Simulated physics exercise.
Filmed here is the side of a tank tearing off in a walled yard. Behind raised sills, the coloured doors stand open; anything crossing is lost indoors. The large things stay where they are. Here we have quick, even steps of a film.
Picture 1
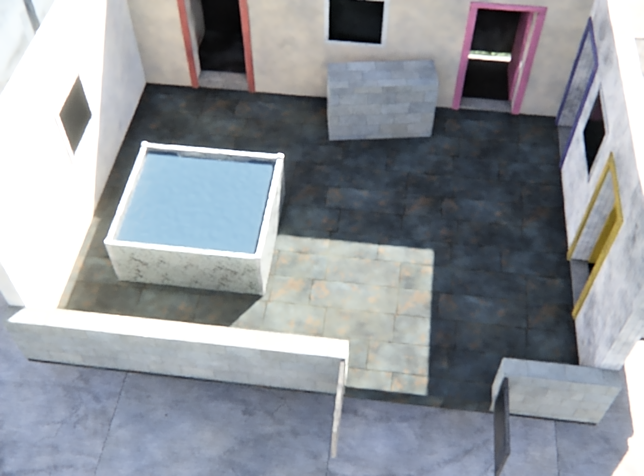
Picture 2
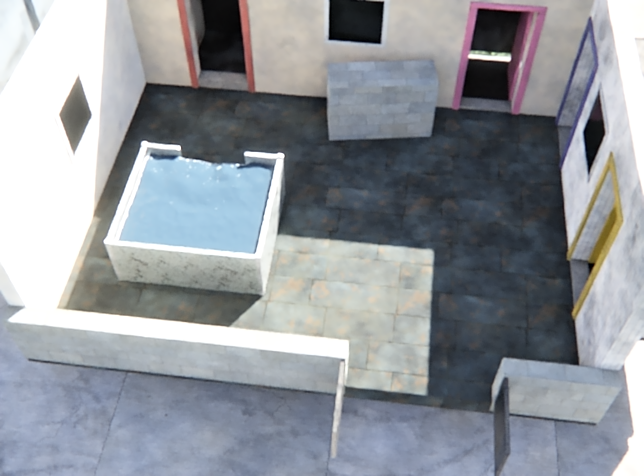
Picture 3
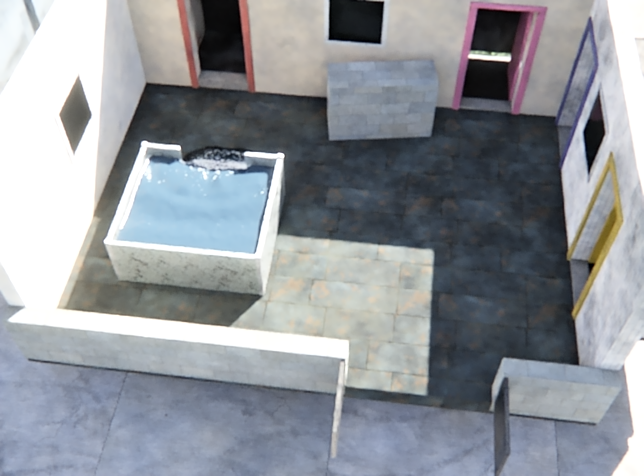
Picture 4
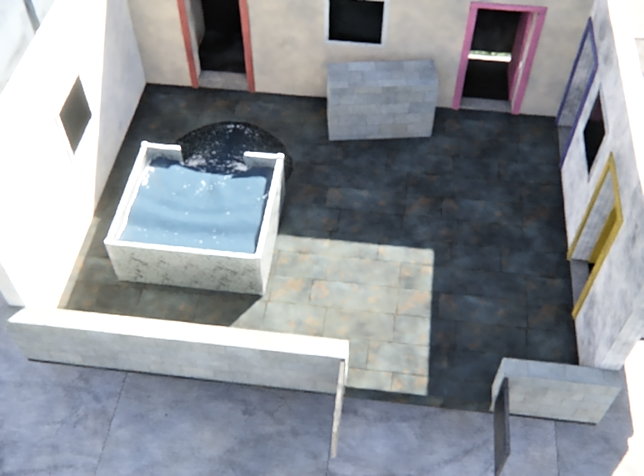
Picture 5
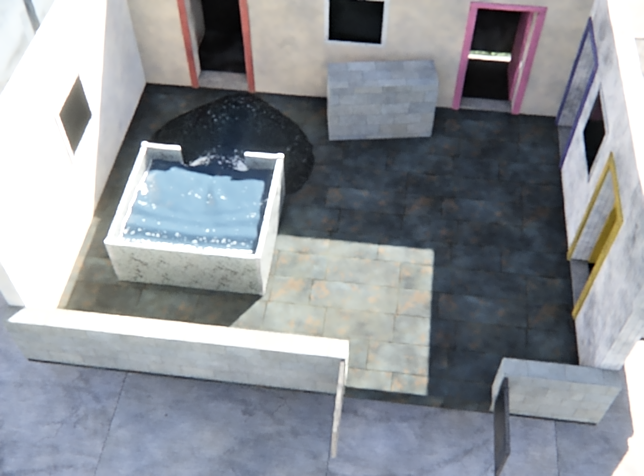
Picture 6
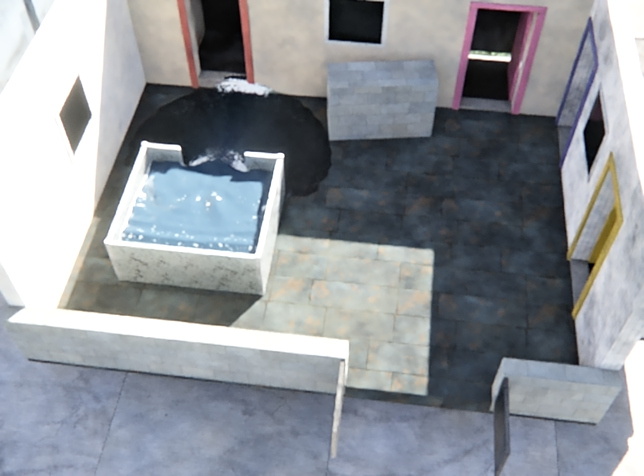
Water in a raised tank lies still, then pours out through a gap in the far side, spreading in a widening dark pool across the paved yard to the back wall, while the surface left inside ripples and drops.
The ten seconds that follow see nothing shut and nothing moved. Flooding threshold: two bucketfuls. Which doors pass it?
The blue door passes it; the pink door does not pass it; the red door passes it; the yellow door does not pass it.
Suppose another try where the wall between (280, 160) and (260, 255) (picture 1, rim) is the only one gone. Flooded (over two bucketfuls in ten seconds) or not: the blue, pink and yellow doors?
In short: Blue door takes more; pink door is over; yellow door goes over.
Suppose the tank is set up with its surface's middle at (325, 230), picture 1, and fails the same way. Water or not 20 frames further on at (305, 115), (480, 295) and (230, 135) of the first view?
Log: Flood; no flood; flood.
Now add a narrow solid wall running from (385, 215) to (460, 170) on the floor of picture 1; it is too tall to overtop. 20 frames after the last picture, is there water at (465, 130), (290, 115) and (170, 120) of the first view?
Taking the three spots in turn, they are inundated, inundated and inundated.
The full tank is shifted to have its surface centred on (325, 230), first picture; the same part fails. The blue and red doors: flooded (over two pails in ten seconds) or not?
One by one: Blue takes more; red stays under.
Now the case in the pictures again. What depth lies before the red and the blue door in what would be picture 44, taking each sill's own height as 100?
Depth ratios, approx.: 90 and 240 percent.
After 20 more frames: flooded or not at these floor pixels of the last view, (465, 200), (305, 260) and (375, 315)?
As listed, the points end up high and dry, high and dry and high and dry.
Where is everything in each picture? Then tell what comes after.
In the first frame, still water in the water tank at (199, 201).
In the second frame, water pours out on the water tank's far side and has run to a hidden place.
In the third frame, the front is at a hidden place, out from the gap on the water tank's far side.
In the fourth frame, the front is at (250, 128), out from the gap on the water tank's far side.
In the fifth frame, water pours out on the water tank's far side and has run to (234, 97).
In the sixth frame, water pours out on the water tank's far side and has run to (233, 78).
A moment on, water covers 25 % of the floor; the blue door not reached, the pink door not reached, the red door over two buckets in, the yellow door not reached.
Next, water covers 25 % of the floor; the blue door not reached, the pink door wet at the sill, nothing in, the red door far over two buckets in, the yellow door not reached.
Then, water covers 45 % of the floor; the blue door over two buckets in, the pink door wet at the sill, nothing in, the red door far over two buckets in, the yellow door not reached.
Later, water covers 85 % of the floor; the blue door far over two buckets in, the pink door wet at the sill, nothing in, the red door far over two buckets in, the yellow door wet at the sill, nothing in.
In the end, water covers 95 % of the floor; the blue door far over two buckets in, the pink door wet at the sill, nothing in, the red door far over two buckets in, the yellow door wet at the sill, nothing in.
